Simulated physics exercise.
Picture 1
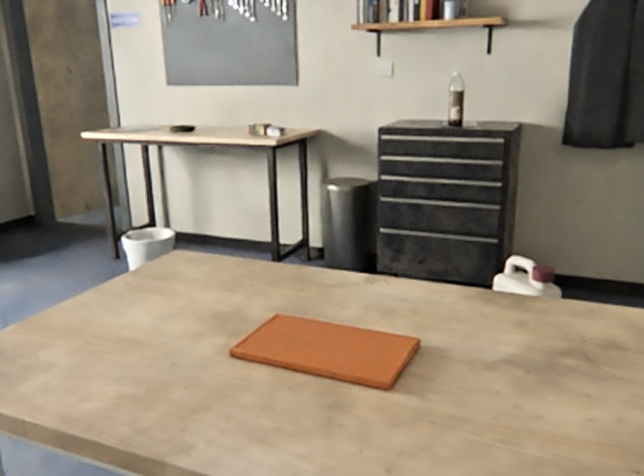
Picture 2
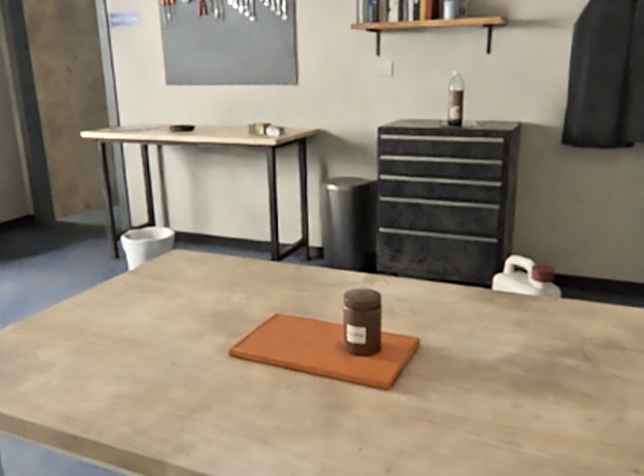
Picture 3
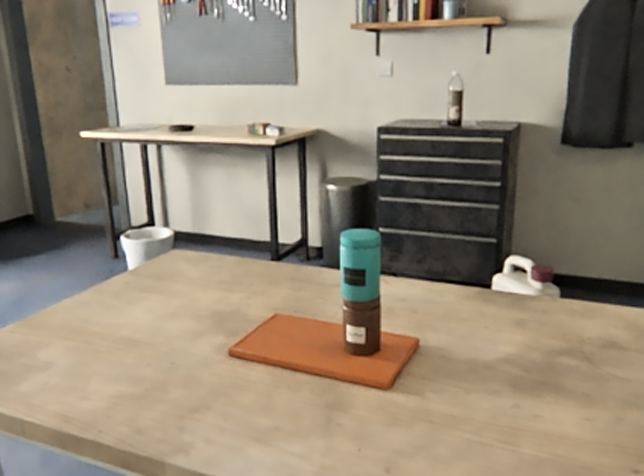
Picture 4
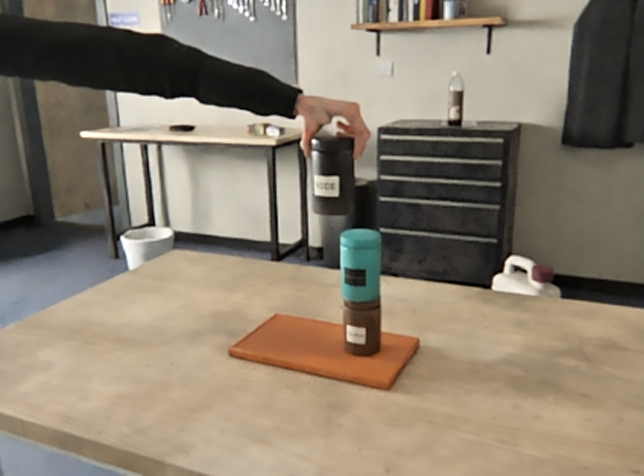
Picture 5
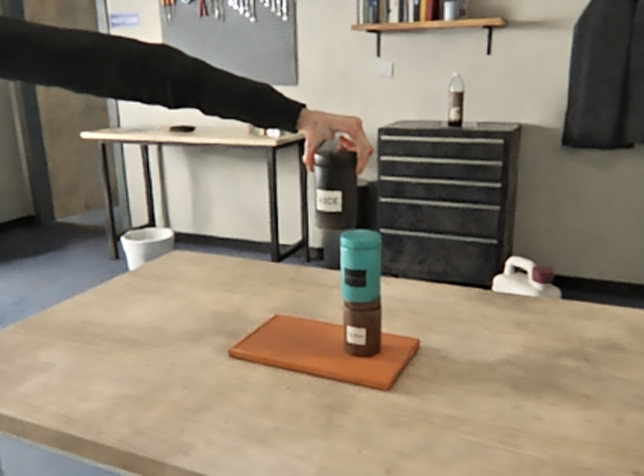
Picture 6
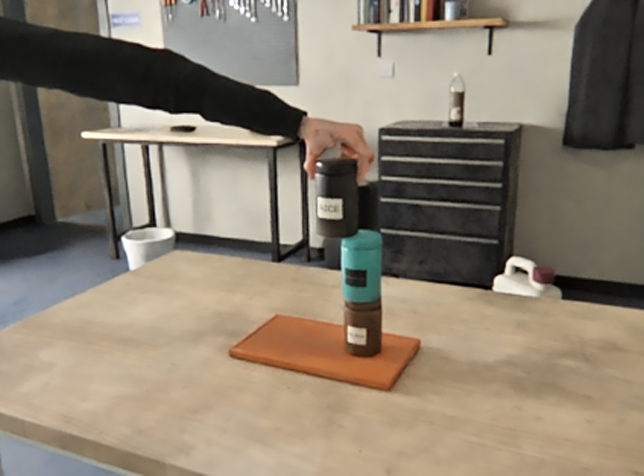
Brown jar then turquoise jar appearing stacked on an orange tray, and a hand lowering a black jar over them.
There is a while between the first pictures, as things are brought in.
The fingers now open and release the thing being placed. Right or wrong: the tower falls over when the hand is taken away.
Right.
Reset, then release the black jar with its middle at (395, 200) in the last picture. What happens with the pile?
The pile tumbles.
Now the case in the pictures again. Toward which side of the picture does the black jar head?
Leftward.
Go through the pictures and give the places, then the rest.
In the first picture, the last thing is not in view yet.
In the second picture, the last thing is not in view yet; orange tray (325, 346).
In the third picture, the last thing is not in view yet; turquoise jar (360, 265).
In the fourth picture, on its way; black jar (333, 176); brown jar (362, 321).
In the fifth picture, on its way; black jar (336, 190); orange tray (325, 347).
In the sixth picture, in place under the hand; black jar (337, 197); turquoise jar (362, 266).
Then, 0.40 s after the last picture, black jar now fallen.
Then, 0.60 s after the last picture, things are still on the move.
At rest, fallen, black jar; the other 3 in place. Seen from the same camera at the end, black jar near (277, 313). The pile gives way.
